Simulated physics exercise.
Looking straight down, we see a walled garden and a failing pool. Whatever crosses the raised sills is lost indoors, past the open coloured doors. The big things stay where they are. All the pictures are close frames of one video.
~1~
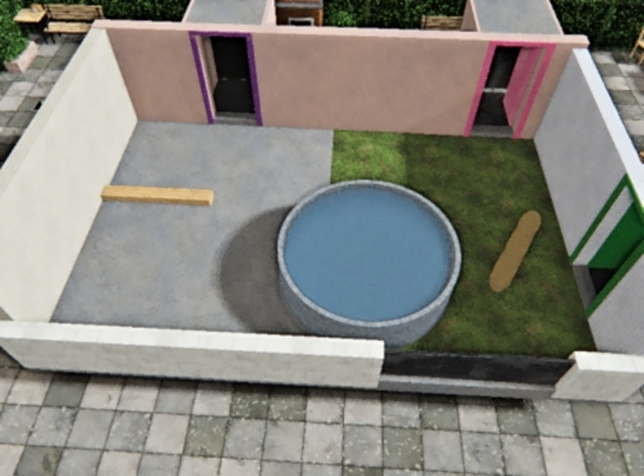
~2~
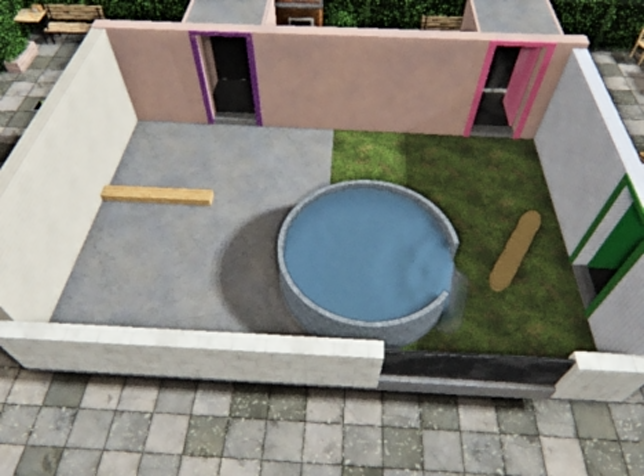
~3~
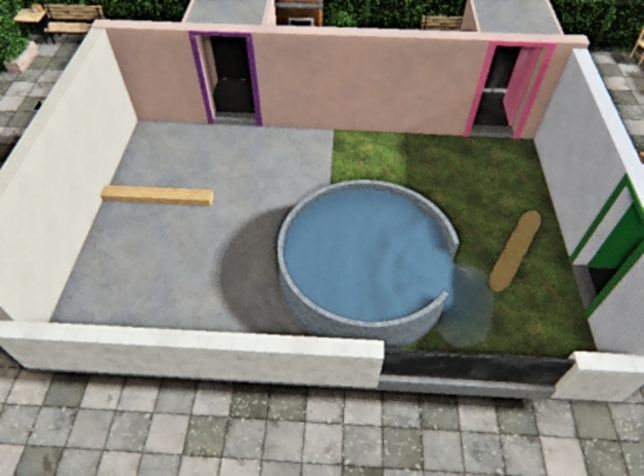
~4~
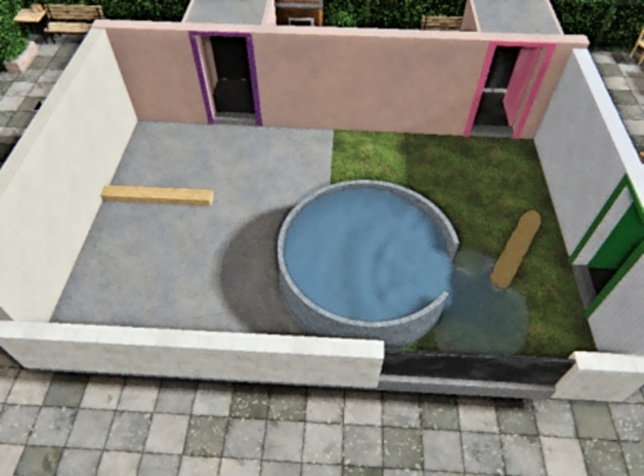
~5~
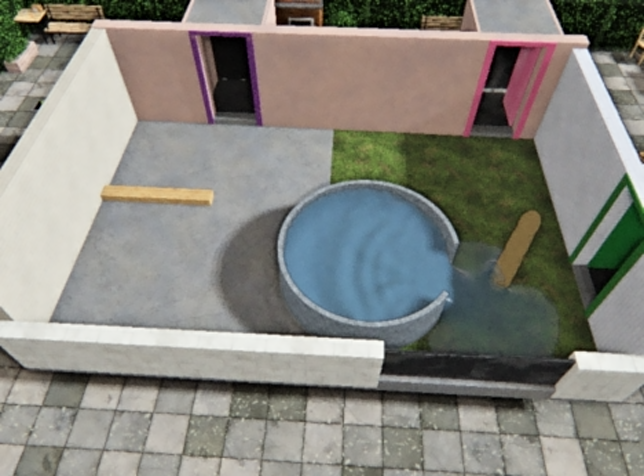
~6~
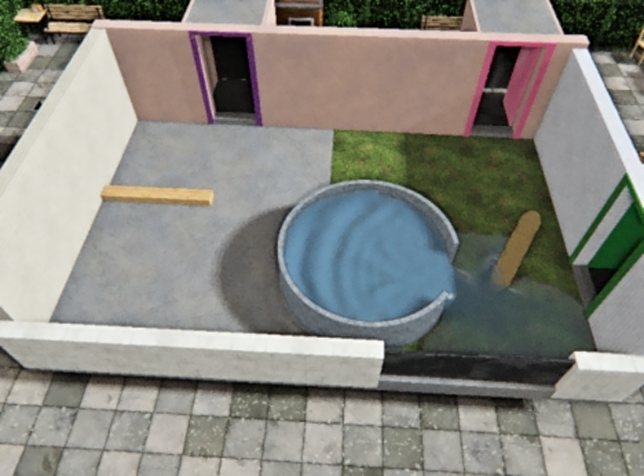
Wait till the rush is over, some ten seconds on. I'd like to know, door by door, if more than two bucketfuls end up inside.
One by one: The purple door will respect the limit; the green door will break the limit; the pink door will break the limit.
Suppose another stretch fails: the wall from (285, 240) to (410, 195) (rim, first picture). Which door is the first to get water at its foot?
It's the one in purple that is reached before the others.
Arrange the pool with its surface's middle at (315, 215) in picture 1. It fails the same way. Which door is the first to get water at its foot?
The door meant here is the green door.
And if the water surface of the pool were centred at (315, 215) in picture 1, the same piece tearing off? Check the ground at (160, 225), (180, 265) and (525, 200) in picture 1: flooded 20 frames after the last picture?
Bone-dry, bone-dry, soaked.
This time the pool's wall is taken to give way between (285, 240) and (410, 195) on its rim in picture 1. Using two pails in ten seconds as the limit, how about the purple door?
Then: The purple one takes more.
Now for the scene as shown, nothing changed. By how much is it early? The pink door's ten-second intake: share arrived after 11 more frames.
Close to 0 out of every hundred.
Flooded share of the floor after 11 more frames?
It comes to 25 per cent.
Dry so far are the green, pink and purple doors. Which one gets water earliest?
The green door.
A moment on, water covers 15 % of the floor; the purple door not reached, the green door under two buckets in, the pink door not reached.
Next, water covers 25 % of the floor; the purple door not reached, the green door far over two buckets in, the pink door not reached.
Then, water covers 35 % of the floor; the purple door not reached, the green door far over two buckets in, the pink door wet at the sill, nothing in.
Later, water covers 50 % of the floor; the purple door not reached, the green door far over two buckets in, the pink door over two buckets in.
In the end, water covers 80 % of the floor; the purple door wet at the sill, nothing in, the green door far over two buckets in, the pink door over two buckets in.
